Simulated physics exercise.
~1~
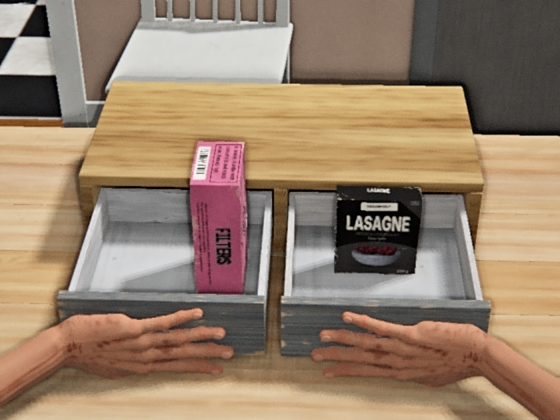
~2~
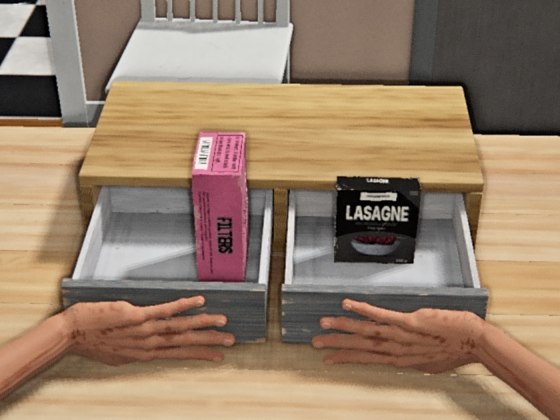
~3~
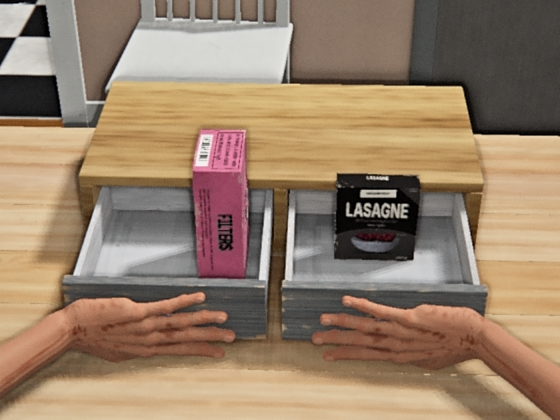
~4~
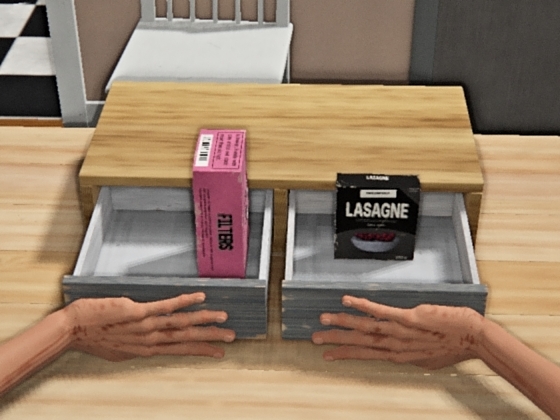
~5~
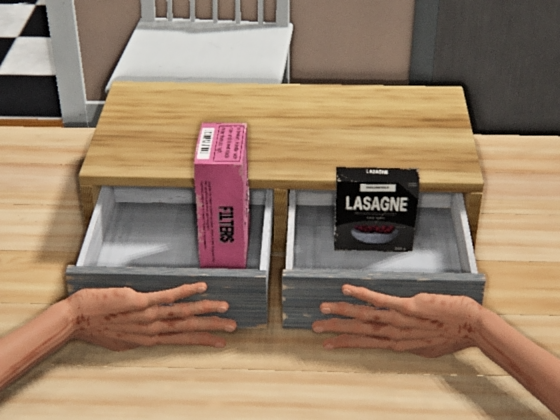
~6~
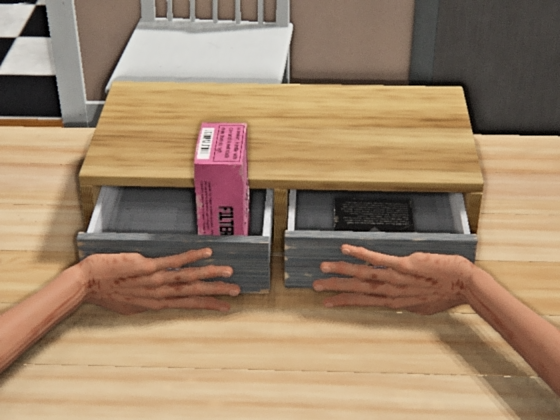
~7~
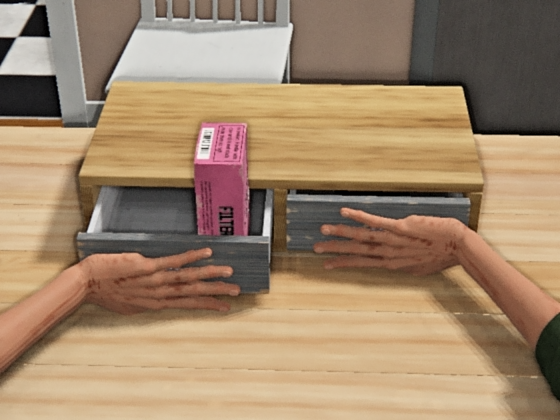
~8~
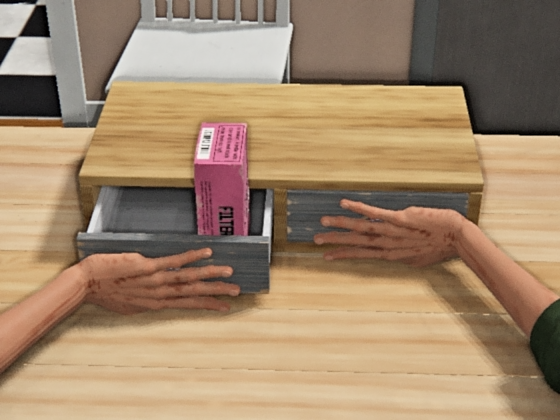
The video shows two hands pushing in the drawers of a wooden chest, one holding a tall pink box and the other a black lasagne packet; the packet tips flat and the right drawer closes, while the left stays partly open with the pink box upright.
